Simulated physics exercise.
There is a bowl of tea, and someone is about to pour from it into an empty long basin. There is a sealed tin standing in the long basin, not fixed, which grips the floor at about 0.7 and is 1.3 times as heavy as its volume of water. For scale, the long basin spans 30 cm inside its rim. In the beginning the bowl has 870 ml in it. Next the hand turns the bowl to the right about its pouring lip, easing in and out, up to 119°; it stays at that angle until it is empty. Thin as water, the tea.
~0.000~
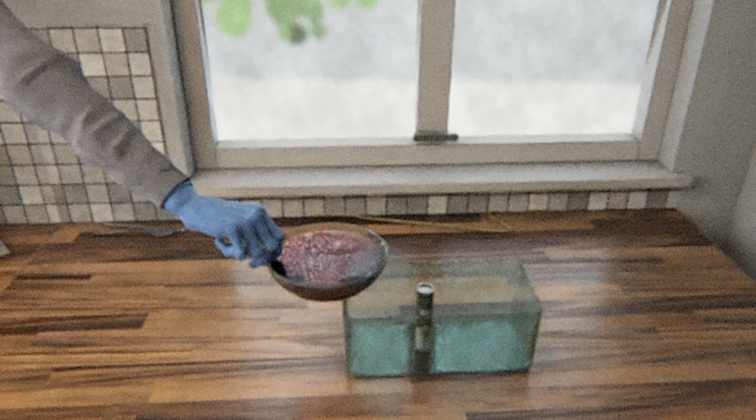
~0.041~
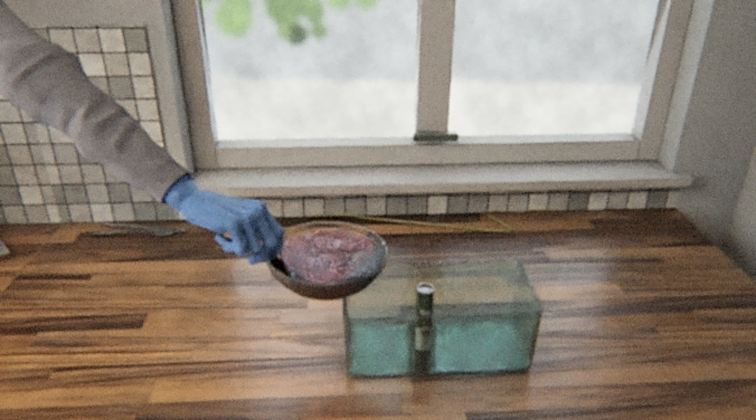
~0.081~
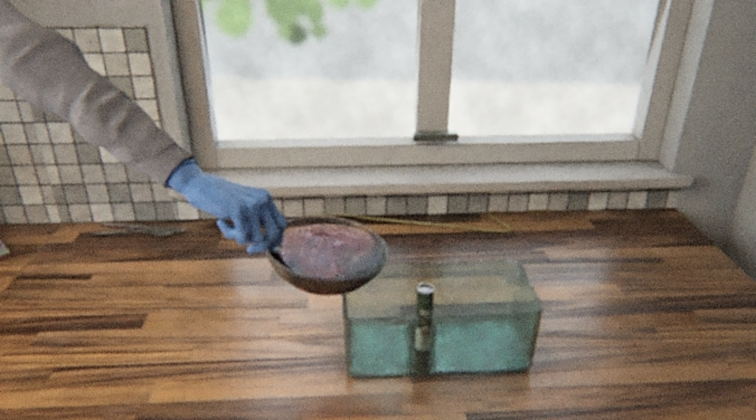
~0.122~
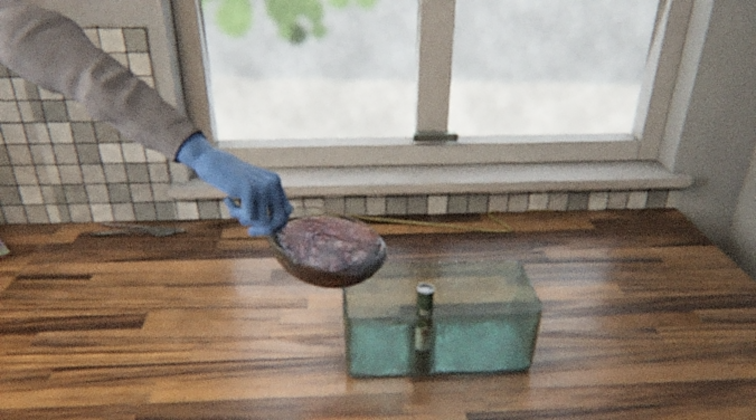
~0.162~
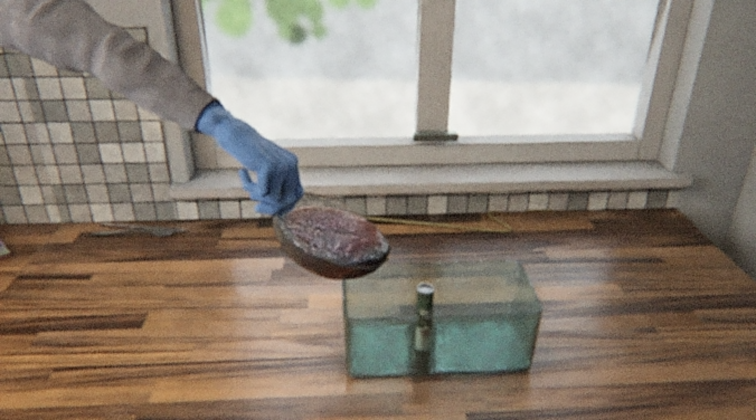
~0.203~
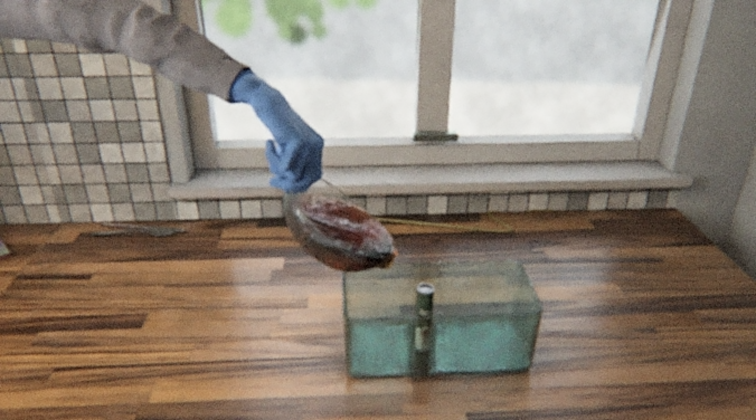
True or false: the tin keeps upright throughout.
True.
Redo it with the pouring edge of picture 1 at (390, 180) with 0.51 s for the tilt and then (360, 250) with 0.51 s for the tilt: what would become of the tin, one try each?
Try 1: Tipped over; try 2: Tipped over.
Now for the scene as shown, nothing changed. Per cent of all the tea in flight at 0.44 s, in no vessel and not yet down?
I'd say close to 60 per cent.
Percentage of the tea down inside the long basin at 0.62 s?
80 per cent or thereabouts.
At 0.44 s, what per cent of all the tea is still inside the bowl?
About 3 percent.
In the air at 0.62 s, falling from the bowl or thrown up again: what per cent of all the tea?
Airborne fraction: Approx. 18 %.
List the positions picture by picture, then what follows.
Tilt 0°; pouring edge (387, 251); surface from (270, 256) to (384, 254); the long basin's rim runs from (343, 292) to (531, 286); the tin's top is at (426, 291), in the first frame.
Tilt 2°; pouring edge (387, 251); surface from (270, 255) to (384, 253), in the second frame.
Tilt 7°; pouring edge (387, 251); surface from (270, 248) to (384, 250), in the third frame.
Tilt 16°; pouring edge (387, 252); surface from (272, 237) to (386, 245), in the fourth frame.
Tilt 27°; pouring edge (386, 252); surface from (277, 221) to (374, 240); 4 per cent is over the edge, in the fifth frame.
Tilt 41°; pouring edge (386, 252); surface from (286, 204) to (363, 229); 9 per cent is over the edge, in the sixth frame.
After 0.44 s the tilt is 114° and 3 per cent is still to pour; the tin stands where it began.
After 0.62 s the tilt is 119° and 0 per cent is still to pour; the tin stands where it began.
After 0.81 s the tilt is 119° and 1 per cent is still to pour; the tin stands where it began.
After 1.01 s the tilt is 119° and 0 per cent is still to pour; the tin stands where it began.
In the end the tin stands where it began.
